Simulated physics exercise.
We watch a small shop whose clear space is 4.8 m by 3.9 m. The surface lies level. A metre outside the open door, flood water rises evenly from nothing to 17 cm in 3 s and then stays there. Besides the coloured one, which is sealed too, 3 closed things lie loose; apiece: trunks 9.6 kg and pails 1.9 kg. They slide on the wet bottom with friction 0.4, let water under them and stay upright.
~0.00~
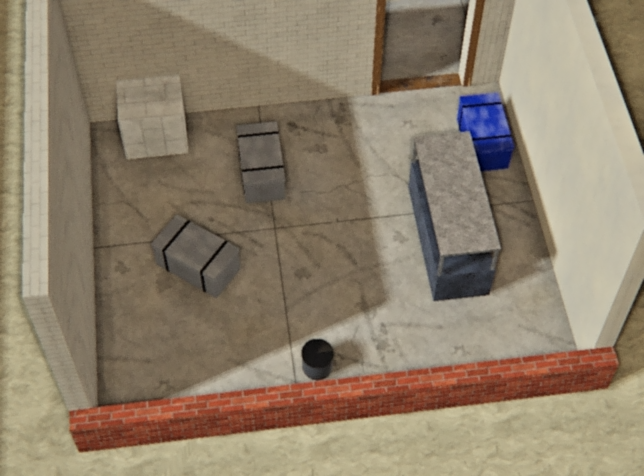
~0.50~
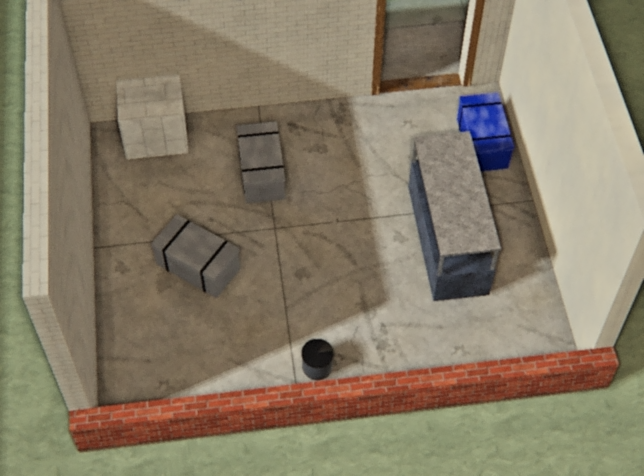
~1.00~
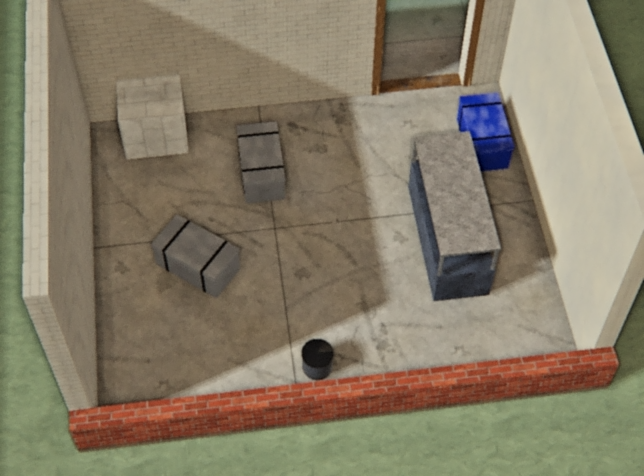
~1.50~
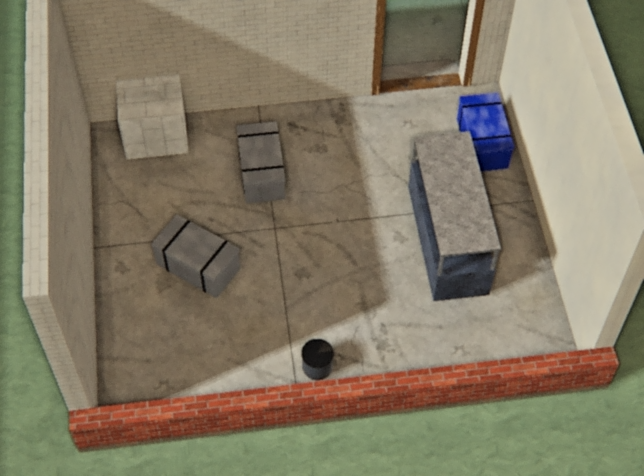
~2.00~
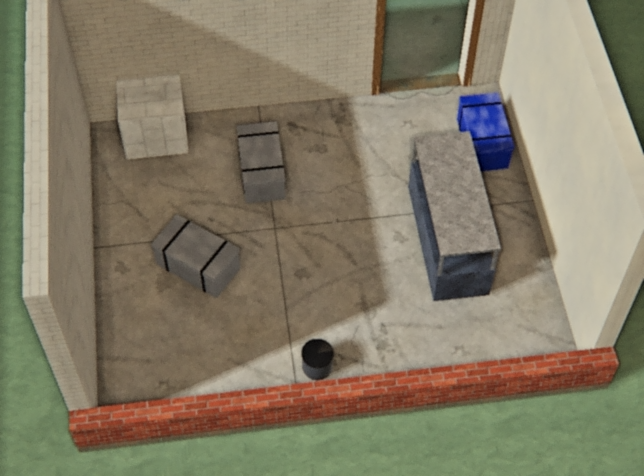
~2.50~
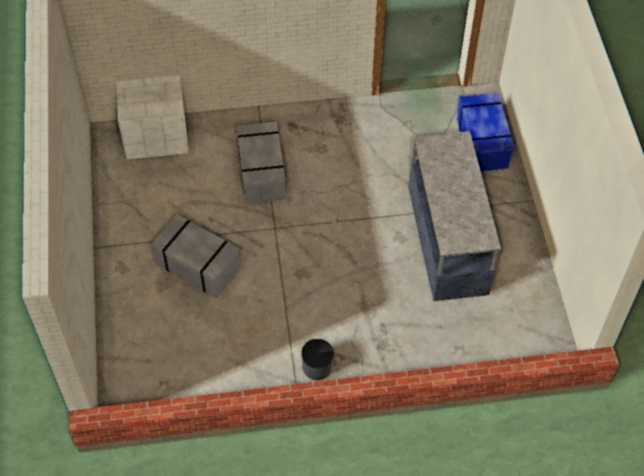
Greenish water spreading around a small brick-fronted shop, rising outside the open doorway and just crossing its sill, the trunks unmoving.
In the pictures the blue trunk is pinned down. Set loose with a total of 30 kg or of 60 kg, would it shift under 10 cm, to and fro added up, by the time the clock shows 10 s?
Verdict: Only the higher weight holds it.
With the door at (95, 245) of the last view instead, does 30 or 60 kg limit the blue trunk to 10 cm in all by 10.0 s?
Then the lower weight is enough.
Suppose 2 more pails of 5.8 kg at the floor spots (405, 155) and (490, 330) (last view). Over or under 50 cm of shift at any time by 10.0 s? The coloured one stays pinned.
In that order: Past it, less.
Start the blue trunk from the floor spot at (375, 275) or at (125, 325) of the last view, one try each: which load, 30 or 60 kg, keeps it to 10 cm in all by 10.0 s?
In that order: Either load holds; the smaller is enough.
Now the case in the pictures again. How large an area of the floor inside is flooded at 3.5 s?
About 2.0 m2.
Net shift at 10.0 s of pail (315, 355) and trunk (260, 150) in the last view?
In turn: 40 cm, 80 cm.
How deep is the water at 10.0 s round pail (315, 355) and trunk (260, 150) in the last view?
About 4 and 4 cm.
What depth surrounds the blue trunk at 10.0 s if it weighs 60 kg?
Roughly 8 cm.
After 3.5 s the blue trunk would be 0 cm from its start with 30 kg and 0 cm from its start with 60 kg; 4 cm of water round it then.
After 4.5 s the blue trunk would be 7 cm from its start with 30 kg and 0 cm from its start with 60 kg; 7 cm of water round it then.
After 7.0 s the blue trunk would be 60 cm from its start with 30 kg and 0 cm from its start with 60 kg; 7 cm of water round it then.
After 10.0 s the blue trunk would be 201 cm from its start with 30 kg and 0 cm from its start with 60 kg; 8 cm of water round it then.
